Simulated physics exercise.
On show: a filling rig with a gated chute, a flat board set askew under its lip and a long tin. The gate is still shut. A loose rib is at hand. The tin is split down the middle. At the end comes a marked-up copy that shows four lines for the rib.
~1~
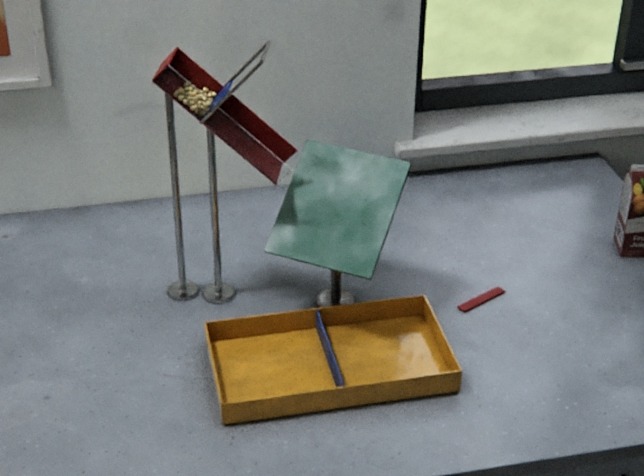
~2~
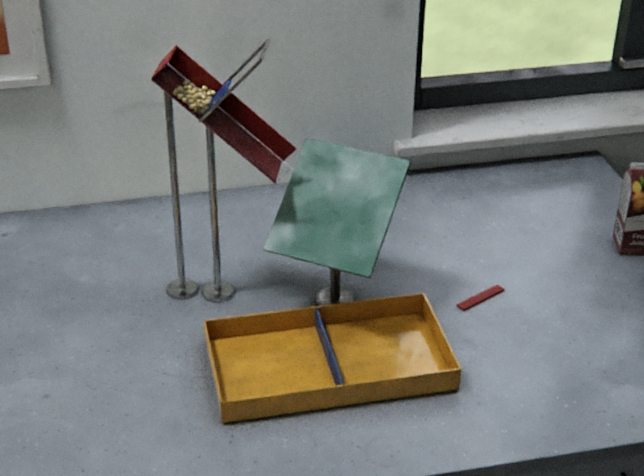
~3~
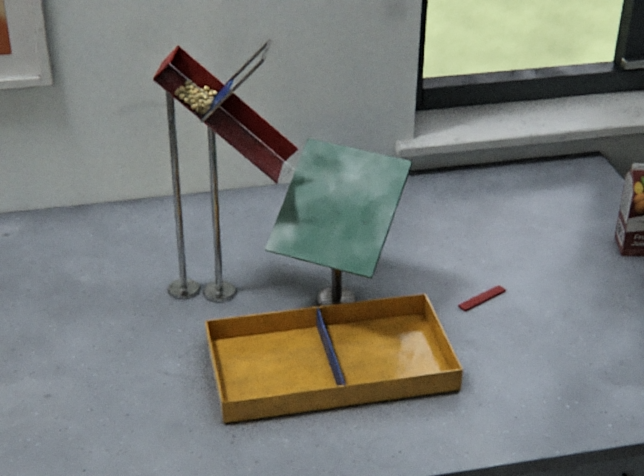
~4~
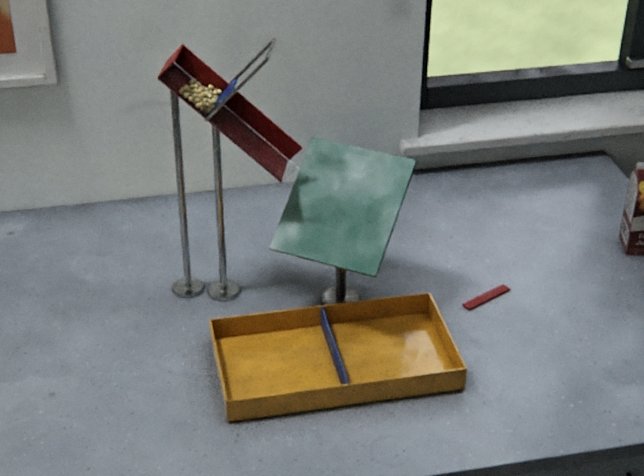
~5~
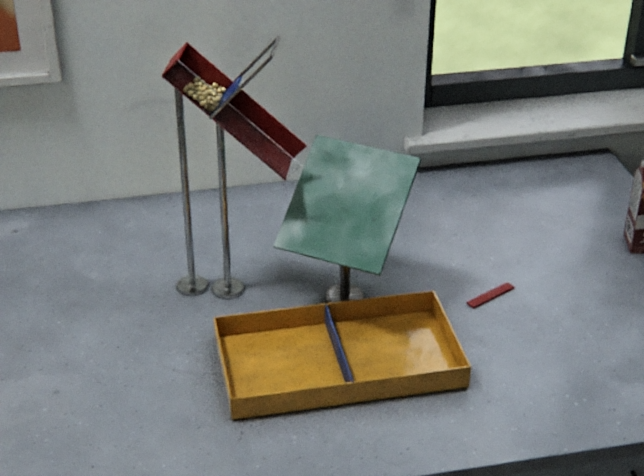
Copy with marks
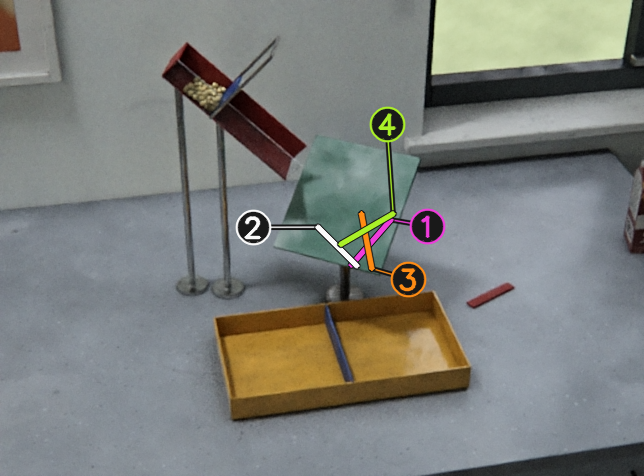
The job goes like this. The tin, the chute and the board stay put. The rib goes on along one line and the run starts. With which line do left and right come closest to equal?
Take 3.
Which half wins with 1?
Left.
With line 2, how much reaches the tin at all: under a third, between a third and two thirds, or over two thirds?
Over two thirds.
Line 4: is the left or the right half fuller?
Left.
On the marked copy, line 1 from (390, 219) to (351, 265); line 2 from (317, 227) to (356, 265); line 3 from (361, 213) to (371, 268); line 4 from (393, 213) to (340, 244).
With 1, of what is caught, the bulk in the left half, a small share in the right.
With 2, of what is caught, a small share in the left half, the bulk in the right.
With 3, of what is caught, close to a third in the left half, close to two thirds in the right.
With 4, of what is caught, all but a few in the left half, a small share in the right.
